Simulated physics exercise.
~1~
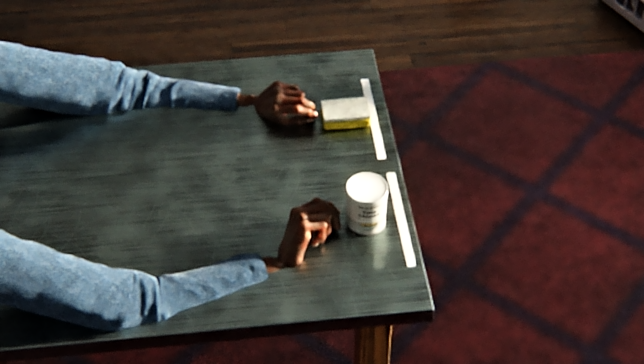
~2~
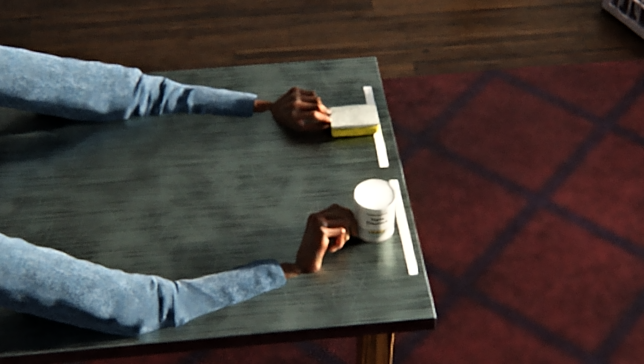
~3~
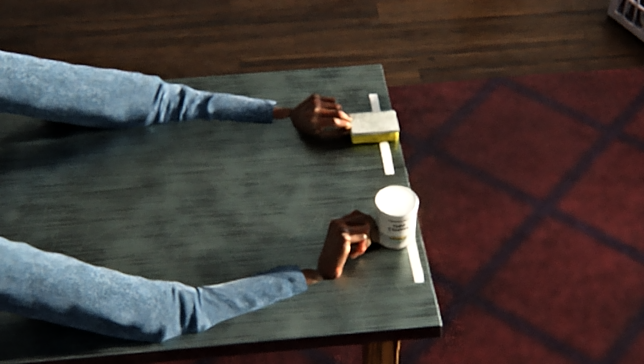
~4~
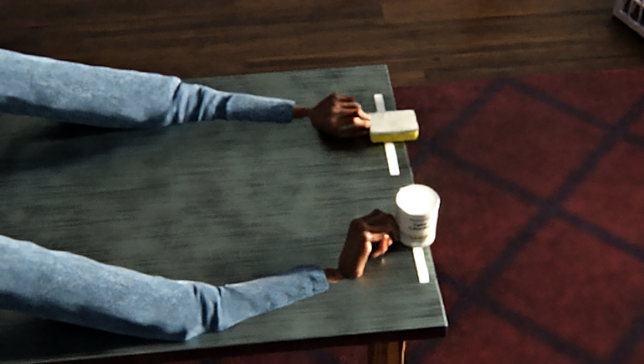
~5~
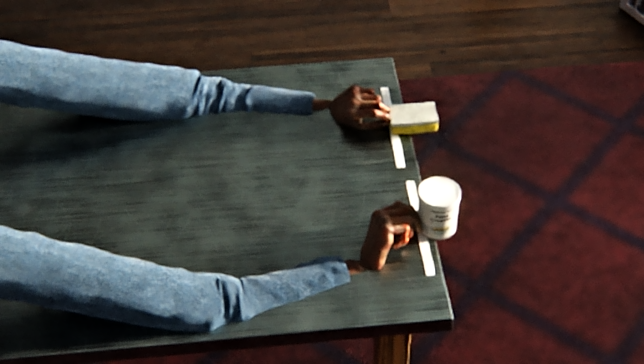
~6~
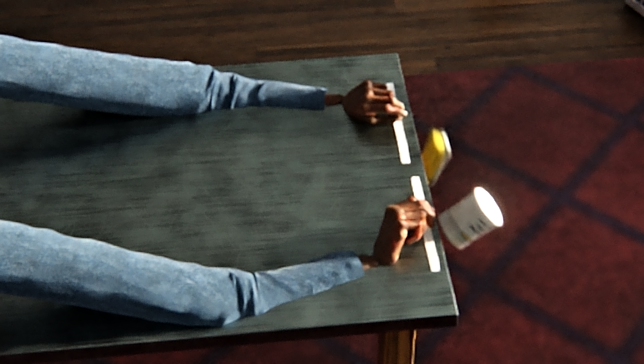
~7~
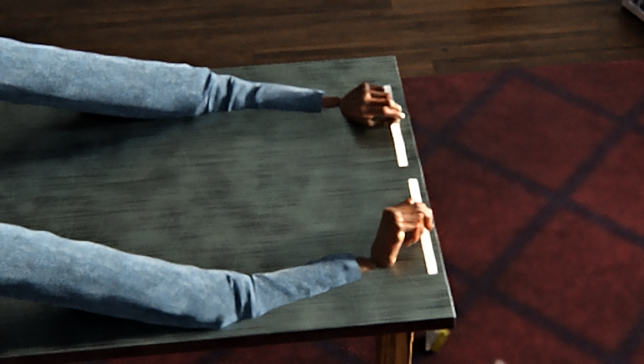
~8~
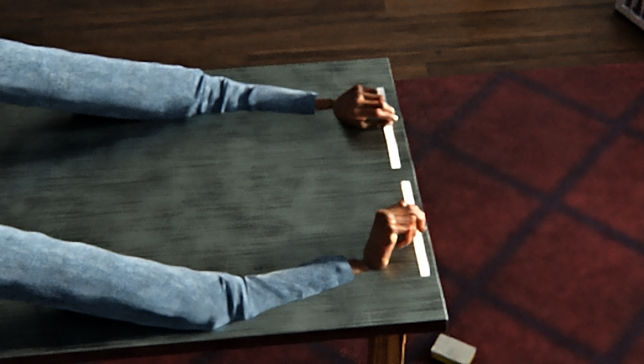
To begin with, two hands in blue denim sleeves reach from the left across a dark table, one behind a yellow and white sponge and the other behind a white pot, close to two strips of white tape near the right edge. The hands push both things steadily right, over the tape, until they jut past the edge. Then the sponge tips on its side and drops, while the pot tilts and falls away to the right. The hands stay by the tape. Finally, the sponge lies on the floor below, and the fallen pot is out of sight.
